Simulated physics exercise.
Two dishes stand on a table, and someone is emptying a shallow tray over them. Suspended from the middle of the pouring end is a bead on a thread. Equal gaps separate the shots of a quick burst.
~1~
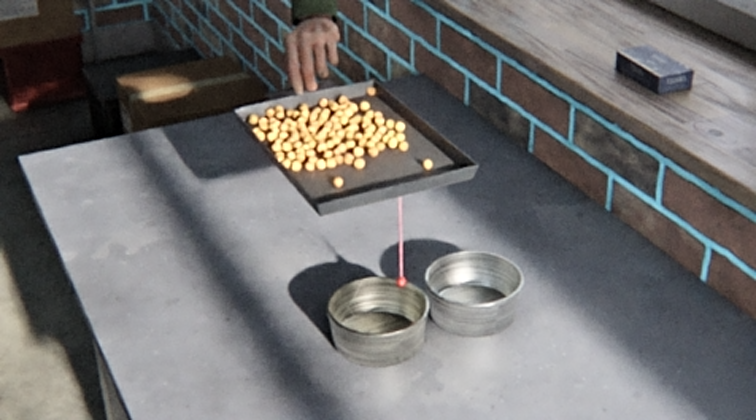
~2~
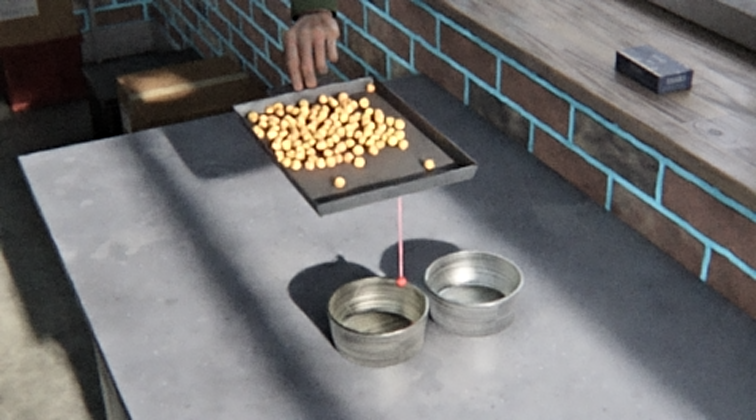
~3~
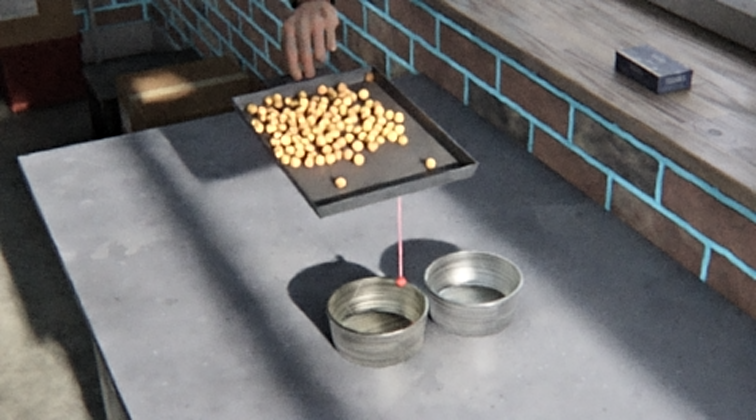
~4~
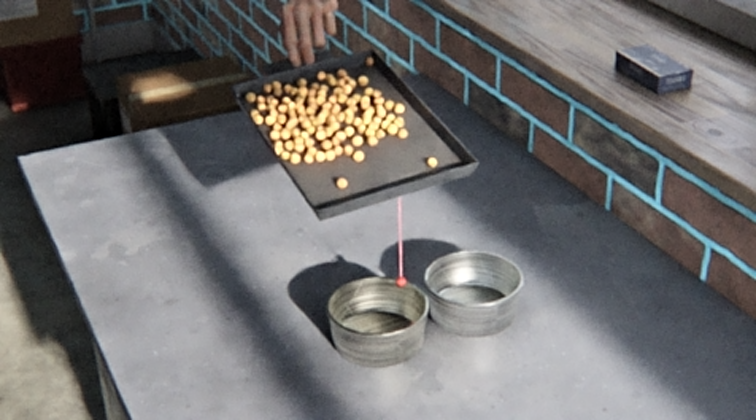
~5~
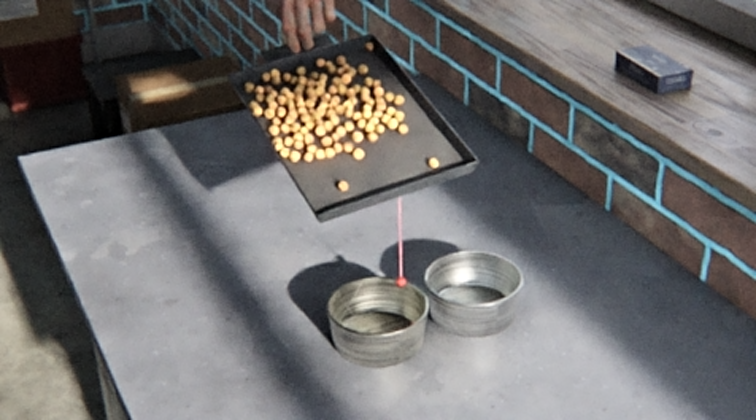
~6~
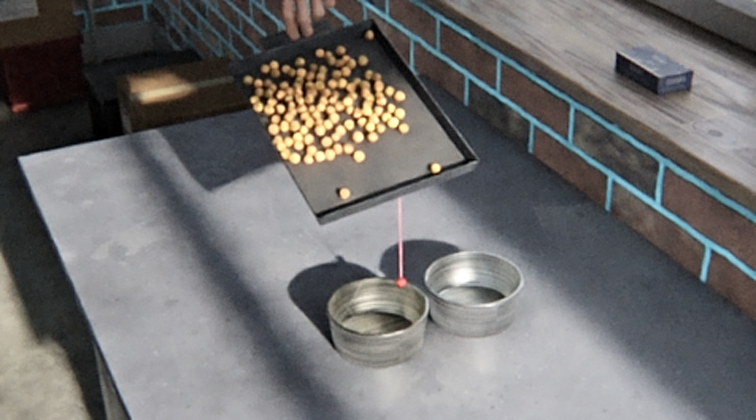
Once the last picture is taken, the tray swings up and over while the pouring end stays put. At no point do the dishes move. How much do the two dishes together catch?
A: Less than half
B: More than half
A.
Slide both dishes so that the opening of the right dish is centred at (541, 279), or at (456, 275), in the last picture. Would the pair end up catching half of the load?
For the two tries in order: Not as much as half, not as much as half.
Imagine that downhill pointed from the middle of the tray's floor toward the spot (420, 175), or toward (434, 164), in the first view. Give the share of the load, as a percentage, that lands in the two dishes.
Shares: 60 %, then 90 %.
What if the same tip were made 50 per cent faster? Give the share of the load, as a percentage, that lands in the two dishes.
It would be around 10 percent.
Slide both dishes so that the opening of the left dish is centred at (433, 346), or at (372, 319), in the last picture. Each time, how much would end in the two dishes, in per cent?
In the first position around 10 percent, in the second around 60 percent.
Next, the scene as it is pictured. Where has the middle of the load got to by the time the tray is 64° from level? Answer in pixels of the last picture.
The load is centred around (342, 232).
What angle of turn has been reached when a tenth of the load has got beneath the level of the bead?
About 60 degrees.
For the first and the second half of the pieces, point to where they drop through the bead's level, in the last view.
First roughly (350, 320), then roughly (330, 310).
Soon after the last picture, tray tipped steeply; about half on the tray; a stray few in the left dish; about a quarter outside both; about a quarter in the air.
A little later, tray tipped past a quarter turn; a stray few on the tray; about a quarter in the left dish; about two thirds outside both; a small part in the air.
Later still, tray tipped past a quarter turn; about a quarter in the left dish; most outside both.
By the end, tray tipped past a quarter turn; about a quarter in the left dish; none in the right dish; most outside both.
